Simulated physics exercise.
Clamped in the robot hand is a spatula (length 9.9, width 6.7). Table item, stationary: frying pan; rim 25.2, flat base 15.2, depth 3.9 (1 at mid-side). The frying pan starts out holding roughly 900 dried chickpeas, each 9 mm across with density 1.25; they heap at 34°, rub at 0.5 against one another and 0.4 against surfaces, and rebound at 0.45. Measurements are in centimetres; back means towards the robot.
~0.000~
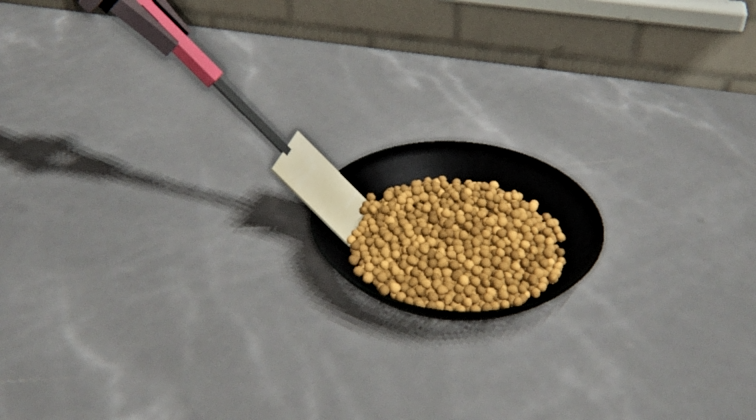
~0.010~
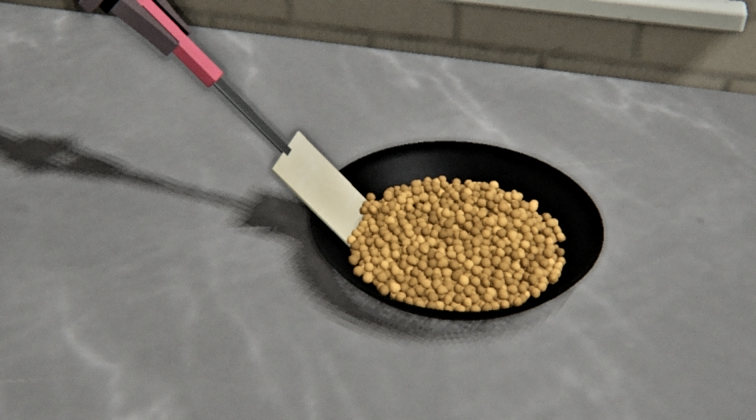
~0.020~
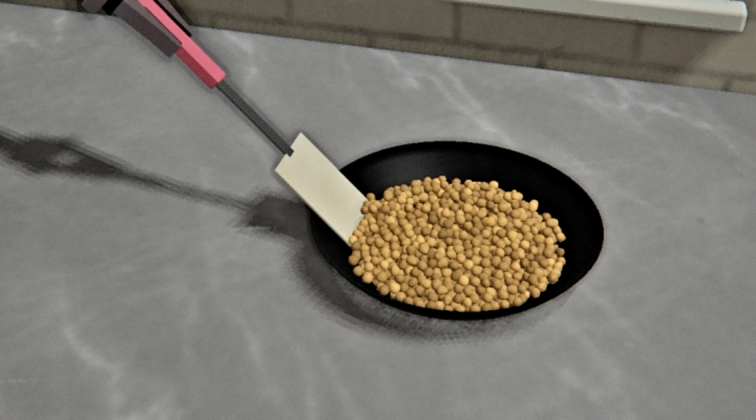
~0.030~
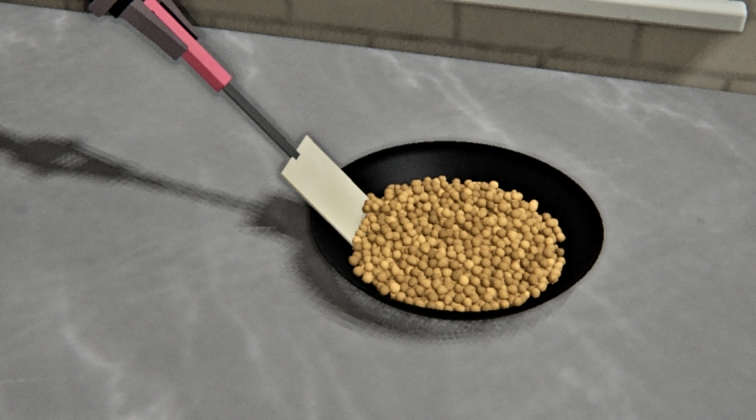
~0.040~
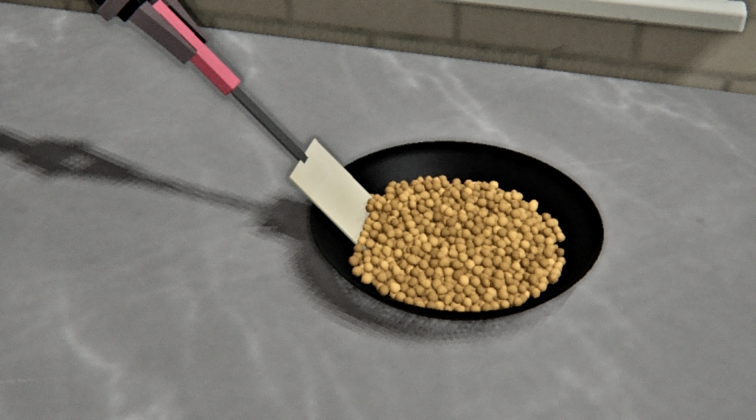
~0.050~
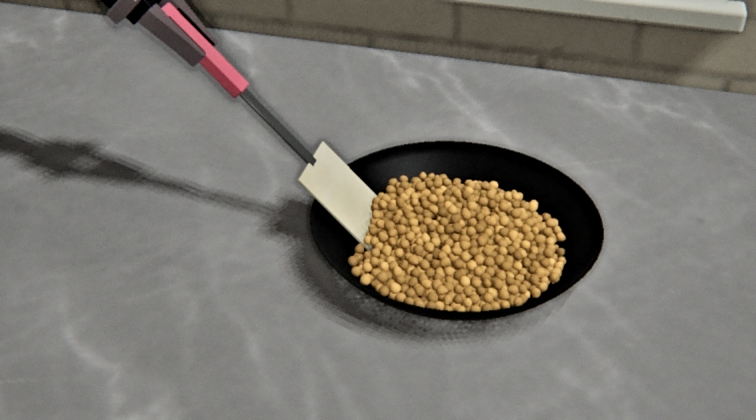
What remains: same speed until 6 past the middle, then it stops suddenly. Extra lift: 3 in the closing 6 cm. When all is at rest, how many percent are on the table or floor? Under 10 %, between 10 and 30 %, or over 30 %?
Under 10 %.
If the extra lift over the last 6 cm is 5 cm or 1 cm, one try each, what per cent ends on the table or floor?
First try around 10 percent, second try around 5 percent.
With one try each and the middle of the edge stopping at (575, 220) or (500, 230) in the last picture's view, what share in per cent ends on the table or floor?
I'd say some 25 per cent, then some 0 per cent.
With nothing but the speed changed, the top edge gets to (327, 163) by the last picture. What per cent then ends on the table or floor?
Some 20 per cent.
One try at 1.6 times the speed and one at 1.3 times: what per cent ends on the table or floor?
Try one about 20 %, try two about 15 %.
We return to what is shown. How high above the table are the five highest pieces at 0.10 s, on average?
They are near 6 cm up.
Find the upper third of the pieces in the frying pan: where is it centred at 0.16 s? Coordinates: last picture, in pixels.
Near pixel (491, 231).
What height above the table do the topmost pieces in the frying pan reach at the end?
Close to 5.0 centimetres high.
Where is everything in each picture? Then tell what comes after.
The first frame shows spatula top edge at (285, 149), sloping 45°; upper third of the load around (453, 231), from x 350 to 560, top at y 180; 900 in the frying pan.
The second frame shows spatula top edge at (285, 150), sloping 45°; upper third of the load around (453, 231), from x 350 to 560, top at y 180.
The third frame shows spatula top edge at (288, 151), sloping 45°; upper third of the load around (453, 231), from x 355 to 560, top at y 180.
The fourth frame shows spatula top edge at (294, 154), sloping 45°; upper third of the load around (451, 231), from x 355 to 560, top at y 180.
The fifth frame shows spatula top edge at (302, 158), sloping 45°; upper third of the load around (446, 230), from x 355 to 560, top at y 180.
The sixth frame shows spatula top edge at (310, 160), sloping 45°; upper third of the load around (448, 229), from x 355 to 560, top at y 175; 900 in the frying pan.
After 0.10 s, sloping 45°, highest piece 7 above the table; 900 in the frying pan.
After 0.16 s, sloping 45°, highest piece 8 above the table; 900 in the frying pan.
After 0.38 s, sloping 45°, highest piece 5 above the table; 843 in the frying pan, 52 on the table or floor, 5 on the blade or in flight.
After 1.43 s, sloping 45°, highest piece 5 above the table; 841 in the frying pan, 59 on the table or floor.
At rest, 841 in the frying pan, 59 on the table or floor. That is 7 % on the table or floor.
